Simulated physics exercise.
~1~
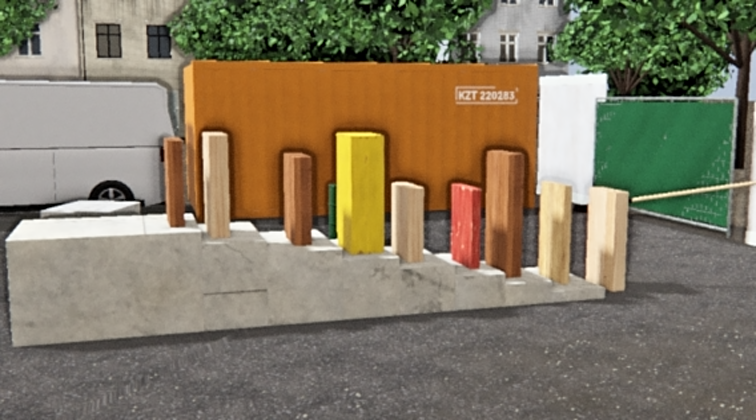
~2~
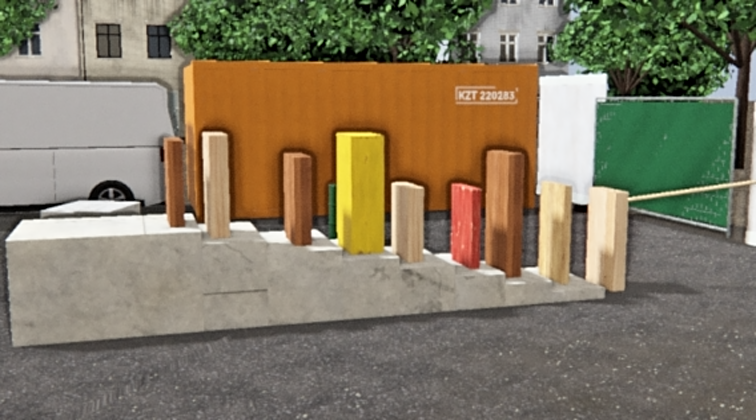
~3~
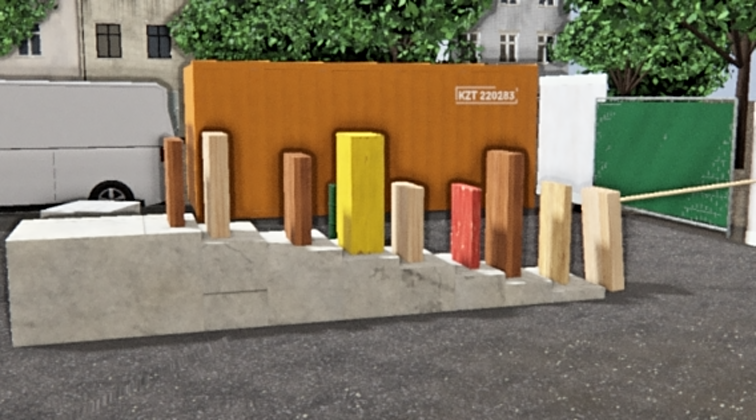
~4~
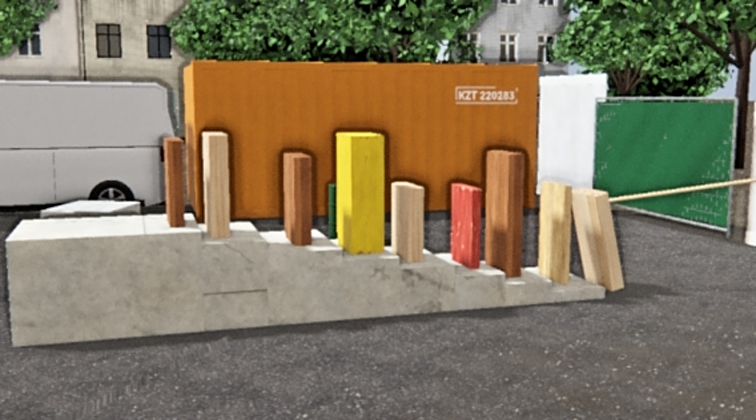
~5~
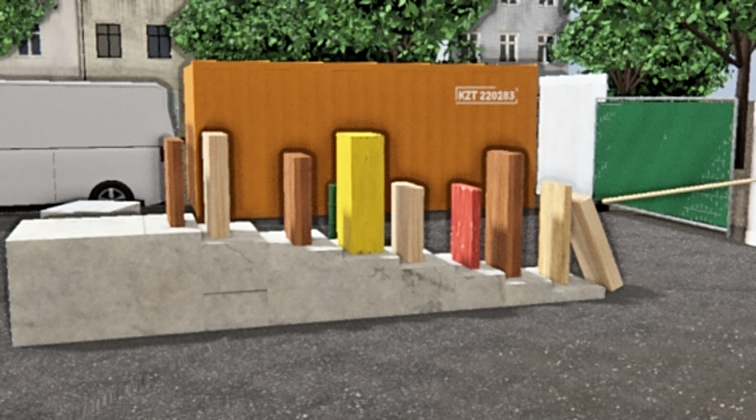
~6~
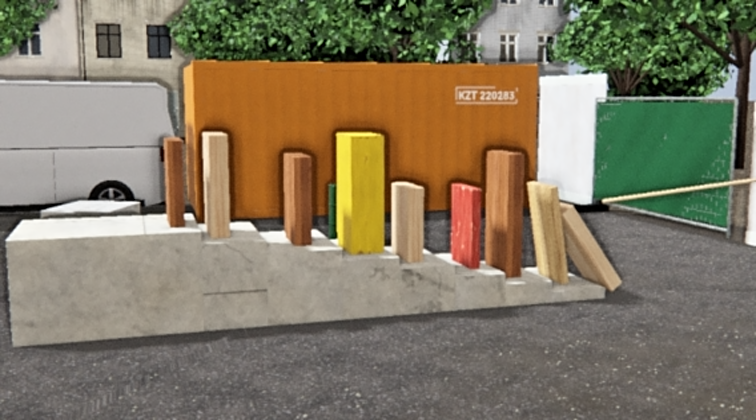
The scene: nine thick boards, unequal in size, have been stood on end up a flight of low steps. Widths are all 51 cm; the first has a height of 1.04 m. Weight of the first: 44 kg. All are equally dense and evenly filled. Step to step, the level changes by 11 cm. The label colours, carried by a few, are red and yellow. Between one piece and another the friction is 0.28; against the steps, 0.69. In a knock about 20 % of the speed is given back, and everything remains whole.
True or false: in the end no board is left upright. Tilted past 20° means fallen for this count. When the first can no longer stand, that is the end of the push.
True.
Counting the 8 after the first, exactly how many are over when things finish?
8.
Then, 0.47 s past the last view, 1 of the 8 other boards over.
Then, 1.09 s past the last view, 4 of the 8 other boards over; red board 62° from how it stood; yellow board 11° from how it stood.
Then, 2.31 s past the last view, 8 of the 8 other boards over; red board 66° from how it stood; yellow board 64° from how it stood.
In the end, 8 of the 8 other boards over; red board 66° from how it stood; yellow board 64° from how it stood. Not one is left standing. From the last view, middles, red board near (435, 246), yellow board near (305, 211).
